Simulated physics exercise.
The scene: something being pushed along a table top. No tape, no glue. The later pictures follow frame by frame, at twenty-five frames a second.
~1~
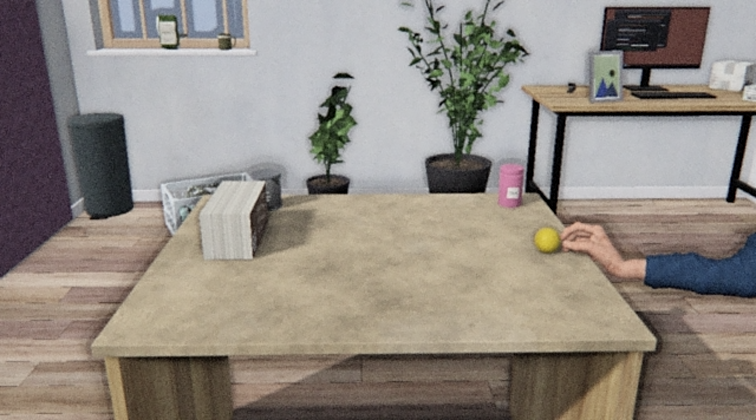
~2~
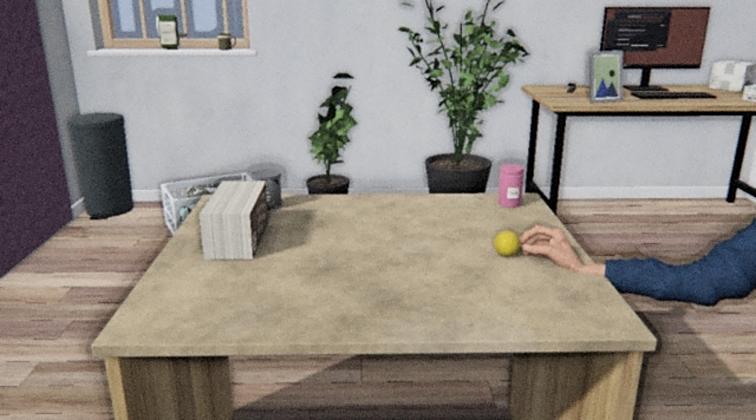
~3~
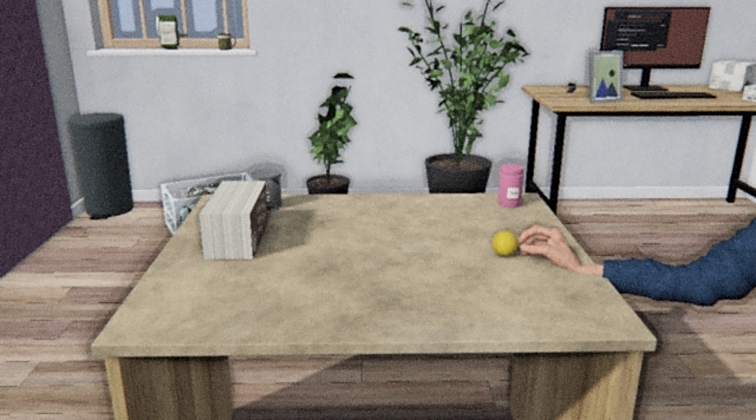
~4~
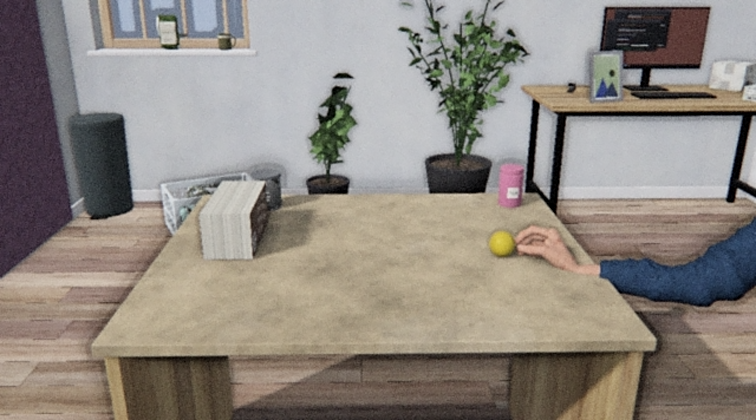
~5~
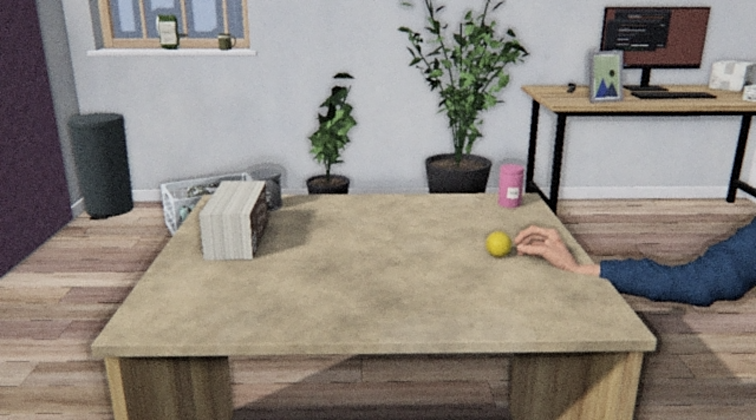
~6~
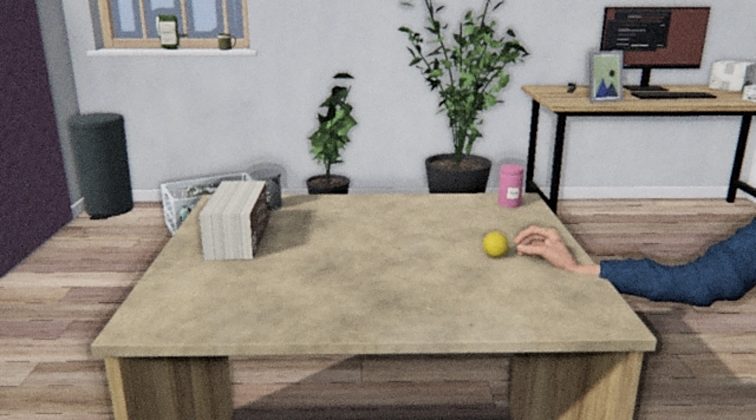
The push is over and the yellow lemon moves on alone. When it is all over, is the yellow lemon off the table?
The yellow lemon stays on the table.
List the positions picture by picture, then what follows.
In the first frame, under the hand; yellow lemon (547, 240).
In the second frame, under the hand; yellow lemon (507, 244).
In the third frame, under the hand; yellow lemon (505, 244).
In the fourth frame, yellow lemon (502, 244).
In the fifth frame, yellow lemon (499, 244).
In the sixth frame, yellow lemon (496, 245) displaced a little.
Then, 0.10 s past the last view, yellow lemon displaced a little near (488, 245).
Then, 0.30 s past the last view, yellow lemon displaced about its own width near (476, 246).
Then, 0.50 s past the last view, yellow lemon displaced about its own width near (467, 247).
Then, 0.80 s past the last view, yellow lemon displaced well along near (460, 248).
Finally, moved from the start, yellow lemon. Final places as the last picture's camera would see them, yellow lemon near (459, 248).
